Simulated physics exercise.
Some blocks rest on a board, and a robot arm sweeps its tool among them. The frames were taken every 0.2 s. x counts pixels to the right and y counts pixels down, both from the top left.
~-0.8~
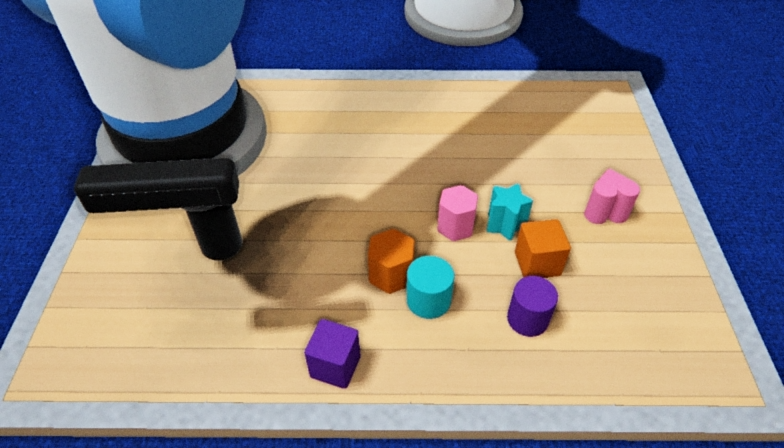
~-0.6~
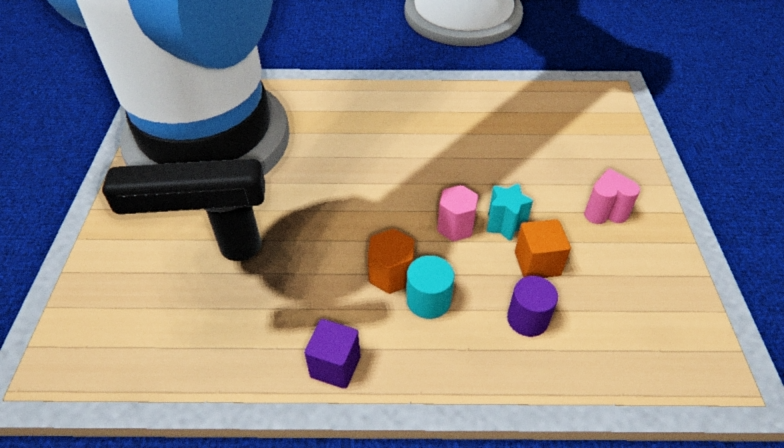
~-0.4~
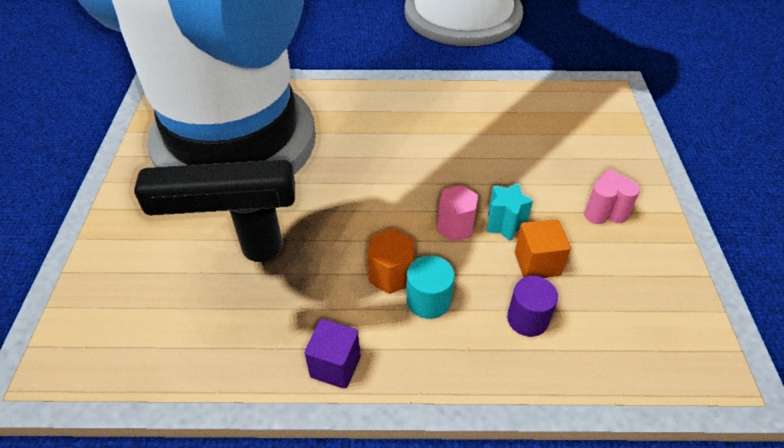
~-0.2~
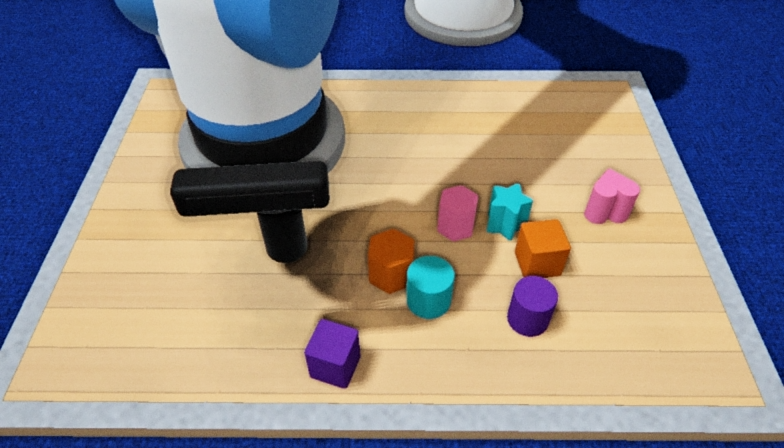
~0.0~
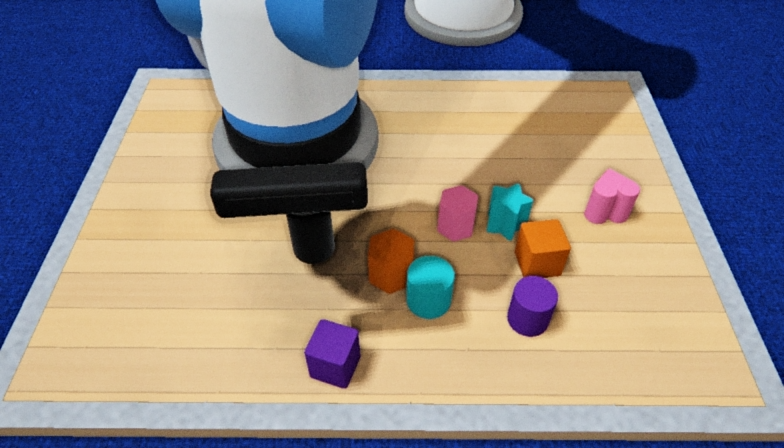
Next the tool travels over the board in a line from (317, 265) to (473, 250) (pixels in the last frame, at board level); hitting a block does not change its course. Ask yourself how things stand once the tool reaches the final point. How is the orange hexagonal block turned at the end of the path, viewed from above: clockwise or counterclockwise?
From above, it looks like the orange hexagonal block goes clockwise.
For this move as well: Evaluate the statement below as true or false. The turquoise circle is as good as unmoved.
That claim is false.
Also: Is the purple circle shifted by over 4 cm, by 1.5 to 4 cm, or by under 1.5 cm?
Displacement: Within 1.5 cm.
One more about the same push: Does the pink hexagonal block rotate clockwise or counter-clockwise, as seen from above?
Counter-clockwise, from overhead.
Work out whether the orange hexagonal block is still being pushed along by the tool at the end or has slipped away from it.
Beside or behind, I predict.
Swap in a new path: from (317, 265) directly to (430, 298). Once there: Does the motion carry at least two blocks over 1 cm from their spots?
Yes
The first path, step by step. One third of the way, tool at (369, 242); orange hexagonal block at (406, 250), turned 20° clockwise; turquoise circle at (439, 279).
Two thirds of the way, tool at (423, 237); orange hexagonal block at (444, 259), turned 80° clockwise; turquoise circle at (455, 297).
At the end, tool at (475, 233); orange hexagonal block at (461, 260), turned 115° clockwise; turquoise circle at (456, 300); pink hexagonal block at (472, 193), turned 50° anticlockwise; turquoise star-shaped block in place; purple circle in place.
